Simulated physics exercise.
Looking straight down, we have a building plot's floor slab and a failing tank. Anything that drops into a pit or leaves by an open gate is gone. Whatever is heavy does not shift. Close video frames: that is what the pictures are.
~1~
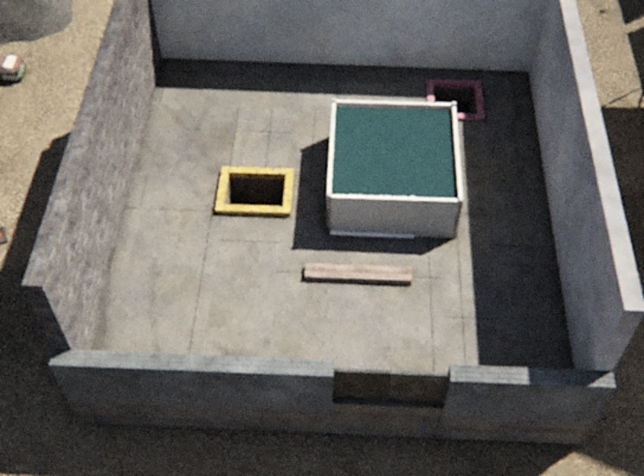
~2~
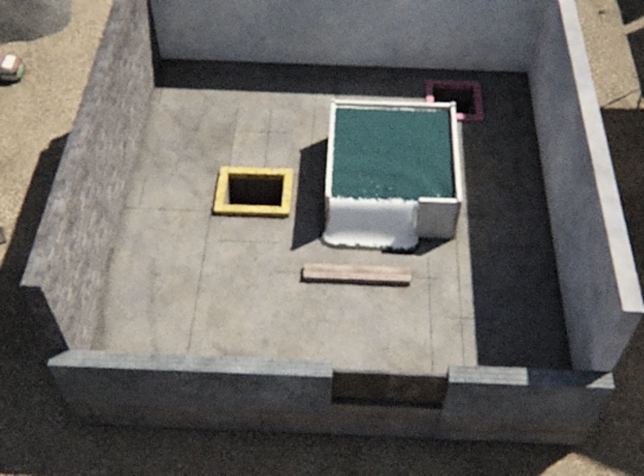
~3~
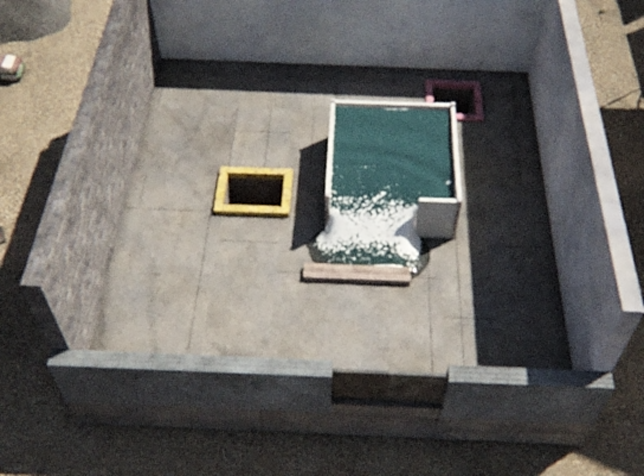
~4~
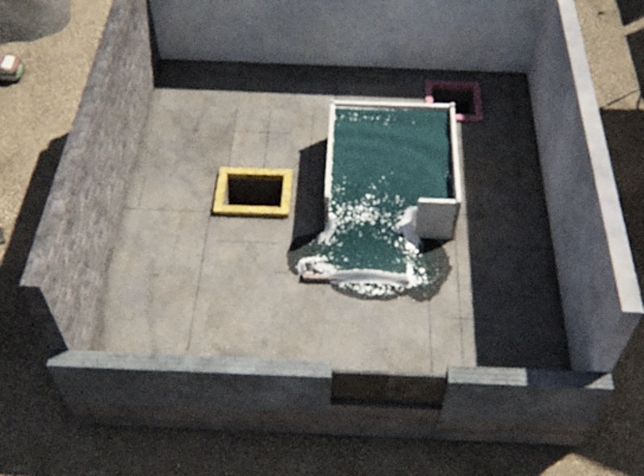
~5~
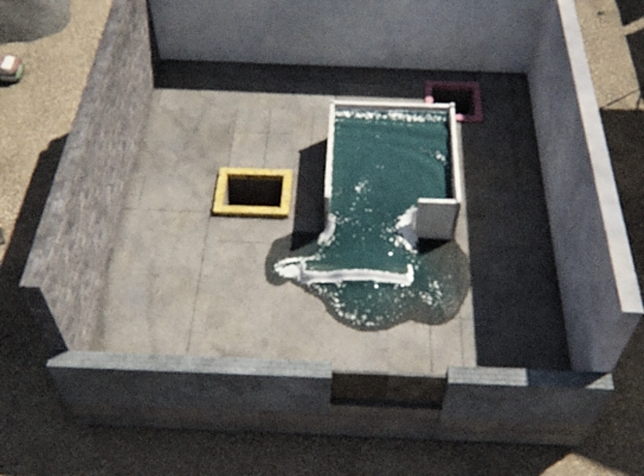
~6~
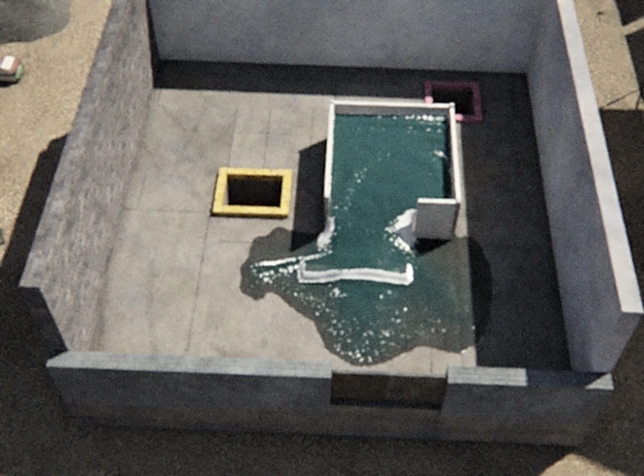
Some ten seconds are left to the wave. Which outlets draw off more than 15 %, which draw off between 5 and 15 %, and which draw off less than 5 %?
Result: The gate is a minor outlet here - below five per cent, the yellow pit is a minor outlet here - below five per cent, the pink pit is a minor outlet here - below five per cent.
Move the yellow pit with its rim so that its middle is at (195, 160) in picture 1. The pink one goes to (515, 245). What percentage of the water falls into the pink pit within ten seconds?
Share, pink pit, approx.: 12 in a hundred.
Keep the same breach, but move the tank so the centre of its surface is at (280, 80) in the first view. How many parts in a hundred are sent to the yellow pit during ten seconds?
Yellow: 50 %.
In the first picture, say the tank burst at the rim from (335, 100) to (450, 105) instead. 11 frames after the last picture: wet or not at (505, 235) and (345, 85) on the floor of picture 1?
Point one not reached, point two waterlogged.
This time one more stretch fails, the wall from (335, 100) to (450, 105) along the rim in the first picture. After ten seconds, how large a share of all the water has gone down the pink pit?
Pink: About 30 %.
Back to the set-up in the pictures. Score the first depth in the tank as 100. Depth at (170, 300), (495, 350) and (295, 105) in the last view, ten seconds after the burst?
First 8, next 14, last 4 in a hundred.
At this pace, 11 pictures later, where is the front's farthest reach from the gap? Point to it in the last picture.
The farthest wet point should be near (83, 377).
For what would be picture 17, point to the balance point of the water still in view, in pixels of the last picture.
Centre point: Around (360, 268).
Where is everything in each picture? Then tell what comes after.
The first picture shows still water in the water tank at (394, 151).
In the second picture, water pours out at (373, 219) and has run to (323, 235).
In the third picture, the front is at (317, 256), out from the gap at (372, 222).
In the fourth picture, water pours out at (372, 224) and has run to (428, 294).
In the fifth picture, the front is at (441, 319), out from the gap at (372, 224).
In the sixth picture, the front is at (463, 345), out from the gap at (371, 224).
A moment on, water covers 35 % of the floor; the gate 0 %, the yellow pit 0 %, the pink pit 0 %.
Next, water covers 45 % of the floor; the gate 0 %, the yellow pit 0 %, the pink pit 0 %.
Then, water covers 50 % of the floor; the gate 0 %, the yellow pit 0 %, the pink pit 0 %.
Later, water covers 80 % of the floor; the gate 0 %, the yellow pit 0 %, the pink pit 1 %.
In the end, water covers 95 % of the floor; the gate 0 %, the yellow pit 0 %, the pink pit 3 %.
